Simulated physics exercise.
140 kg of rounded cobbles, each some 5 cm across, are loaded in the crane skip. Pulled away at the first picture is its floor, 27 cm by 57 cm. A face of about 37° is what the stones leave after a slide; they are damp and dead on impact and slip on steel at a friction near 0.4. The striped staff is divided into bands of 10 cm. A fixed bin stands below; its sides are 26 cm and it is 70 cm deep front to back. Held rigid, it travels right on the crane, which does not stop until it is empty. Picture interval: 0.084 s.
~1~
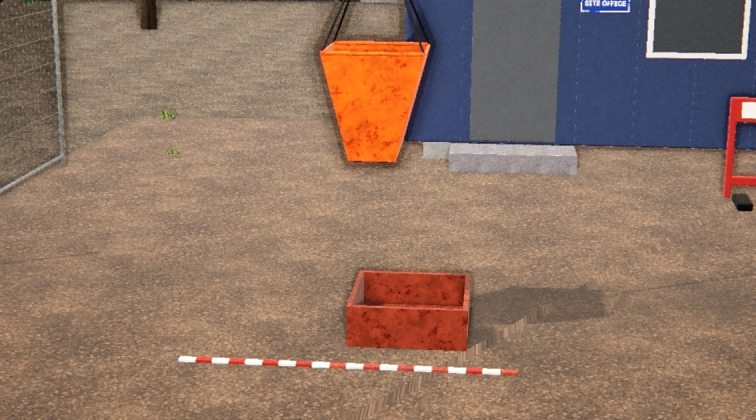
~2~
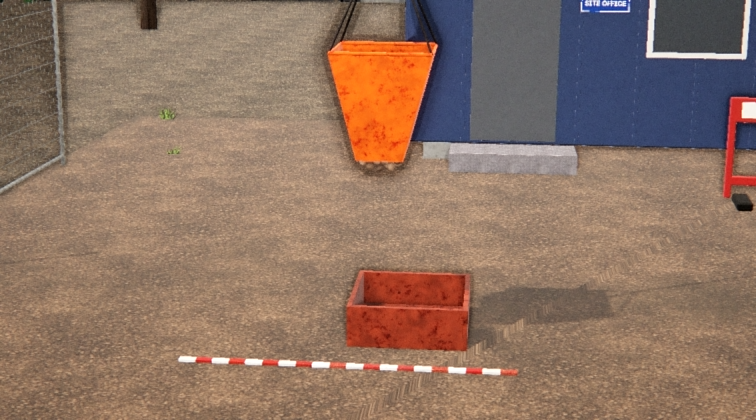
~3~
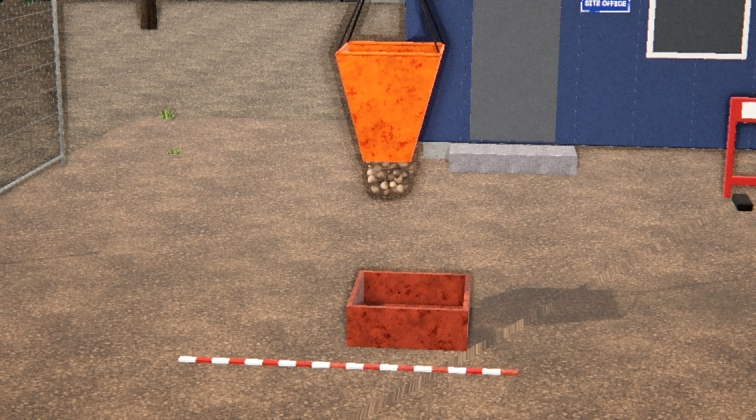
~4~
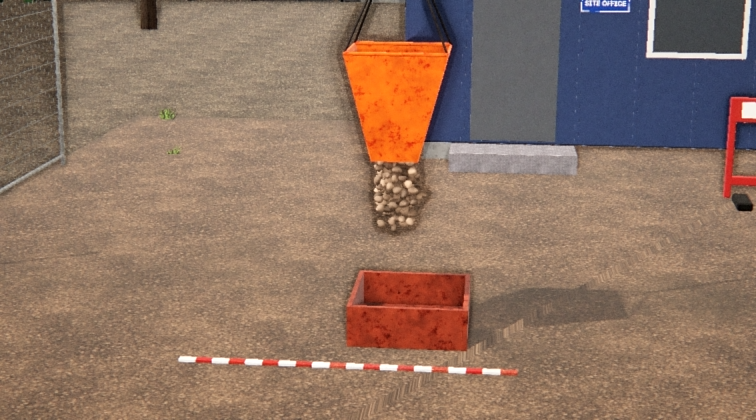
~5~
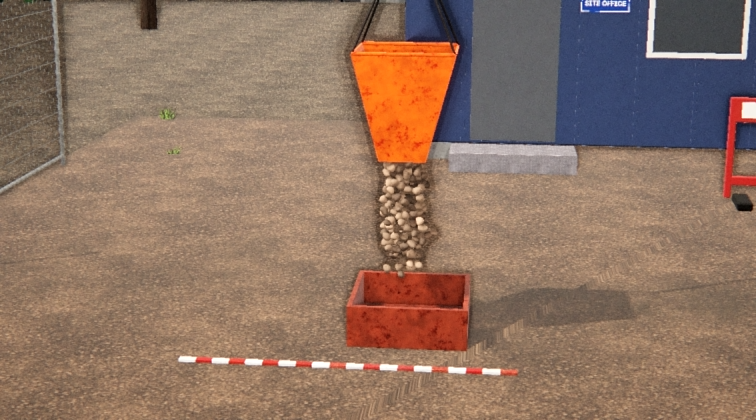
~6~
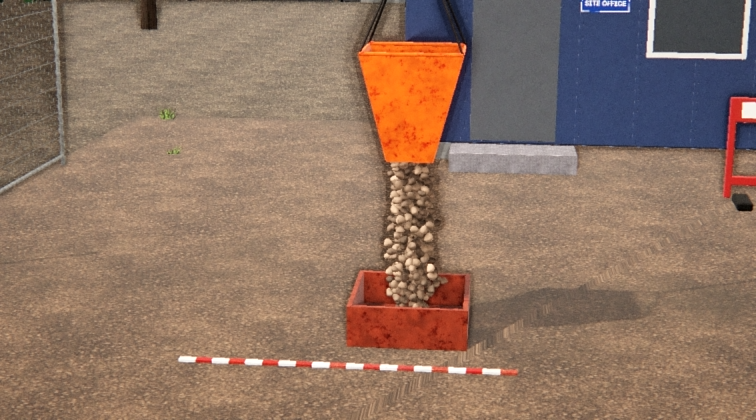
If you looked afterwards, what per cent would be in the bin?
I would expect about 94 per cent there.
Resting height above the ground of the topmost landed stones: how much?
Max stone height at rest approx 32 cm.
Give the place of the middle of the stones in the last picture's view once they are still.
Around (423, 308).
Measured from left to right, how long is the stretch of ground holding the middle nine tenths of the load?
Roughly 70 cm.
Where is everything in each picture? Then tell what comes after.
In the first picture, the outlet is at (372, 153); nothing has dropped yet.
In the second picture, the outlet is at (379, 153); 6 % is out.
In the third picture, outlet at (387, 153), the stream shows down to (389, 186); 83 % still inside.
In the fourth picture, outlet at (394, 153), the stream shows down to (395, 219); 68 % still inside.
In the fifth picture, outlet at (402, 154), the stream shows down to (403, 265); 52 % still inside.
In the sixth picture, outlet at (410, 154), the stream shows down to (419, 287); 35 % still inside.
Then, 0.3 s after the last picture, 0 % in the crane skip, 100 % falling or lying in the bin; the stones farthest right are at (461, 308).
Then, 0.7 s after the last picture, 0 % in the crane skip, 94 % falling or lying in the bin, 6 % falling or lying beside or right of the bin; the stones farthest right are at (537, 331).
Then, 1.3 s after the last picture, 0 % in the crane skip, 94 % falling or lying in the bin, 6 % falling or lying beside or right of the bin; the stones farthest right are at (600, 334).
Then, 2.2 s after the last picture, 0 % in the crane skip, 94 % falling or lying in the bin, 6 % falling or lying beside or right of the bin; the stones farthest right are at (606, 334).
Then, 4.1 s after the last picture, 0 % in the crane skip, 94 % in the bin, 6 % beside or right of the bin; the stones farthest right are at (606, 334).
